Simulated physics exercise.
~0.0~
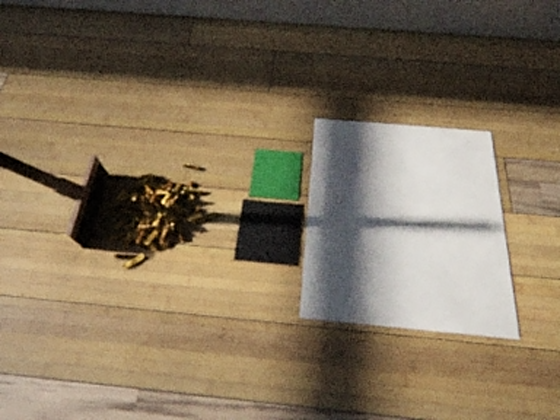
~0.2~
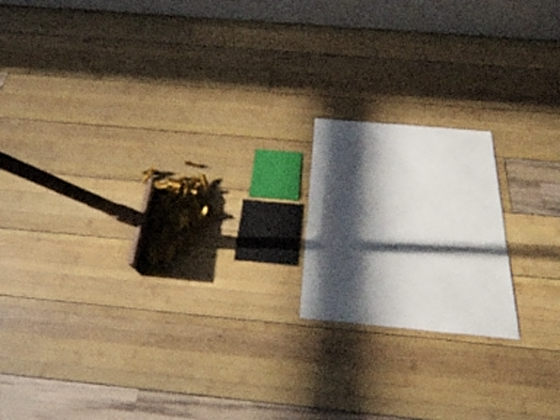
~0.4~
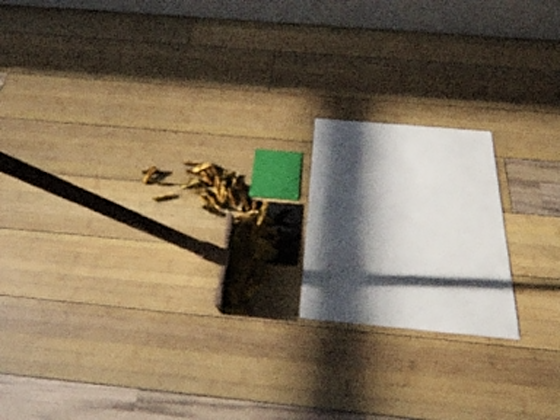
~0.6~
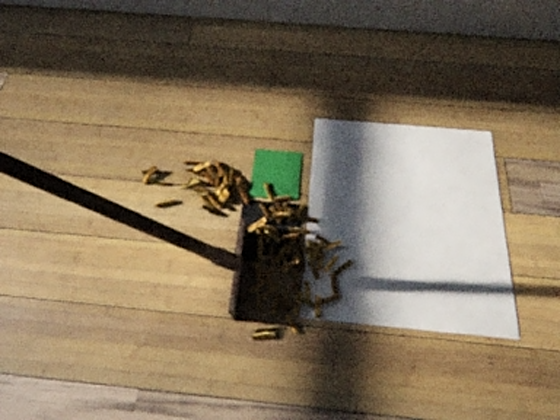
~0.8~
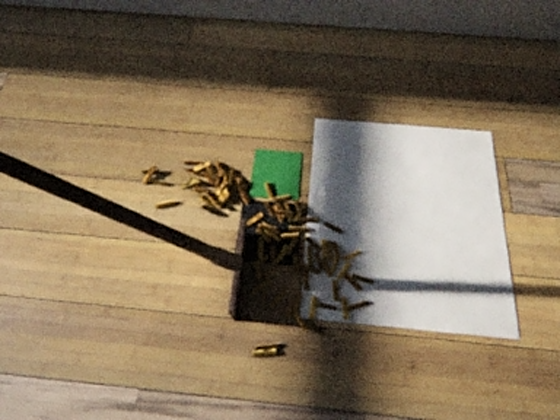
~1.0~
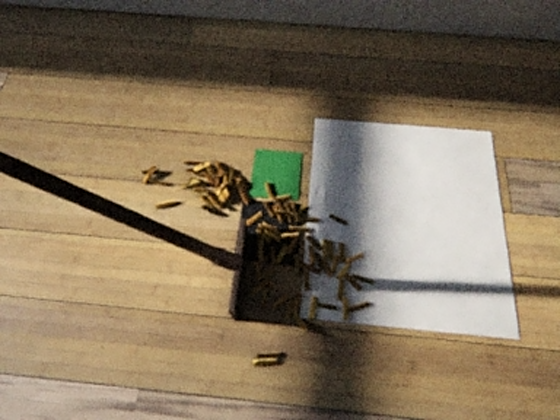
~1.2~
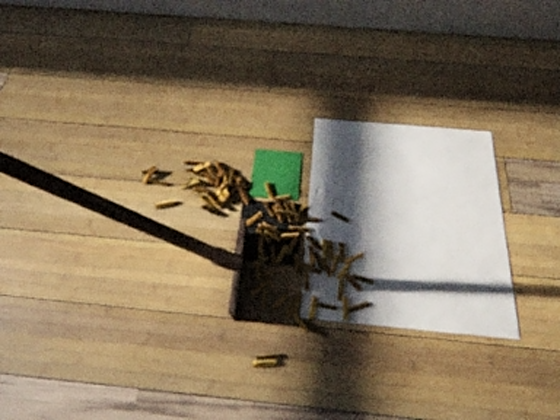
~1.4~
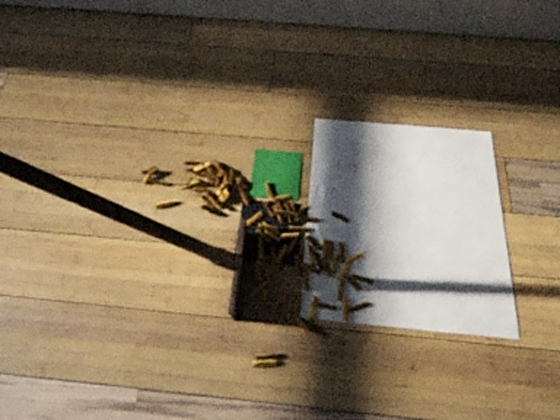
On a wooden floor, a dark long-handled squeegee pushed a heap of dry pasta rightwards and slightly towards the viewer, then stopped, leaving pieces scattered over the black mat, the near left part of the white sheet and the bare boards around them.
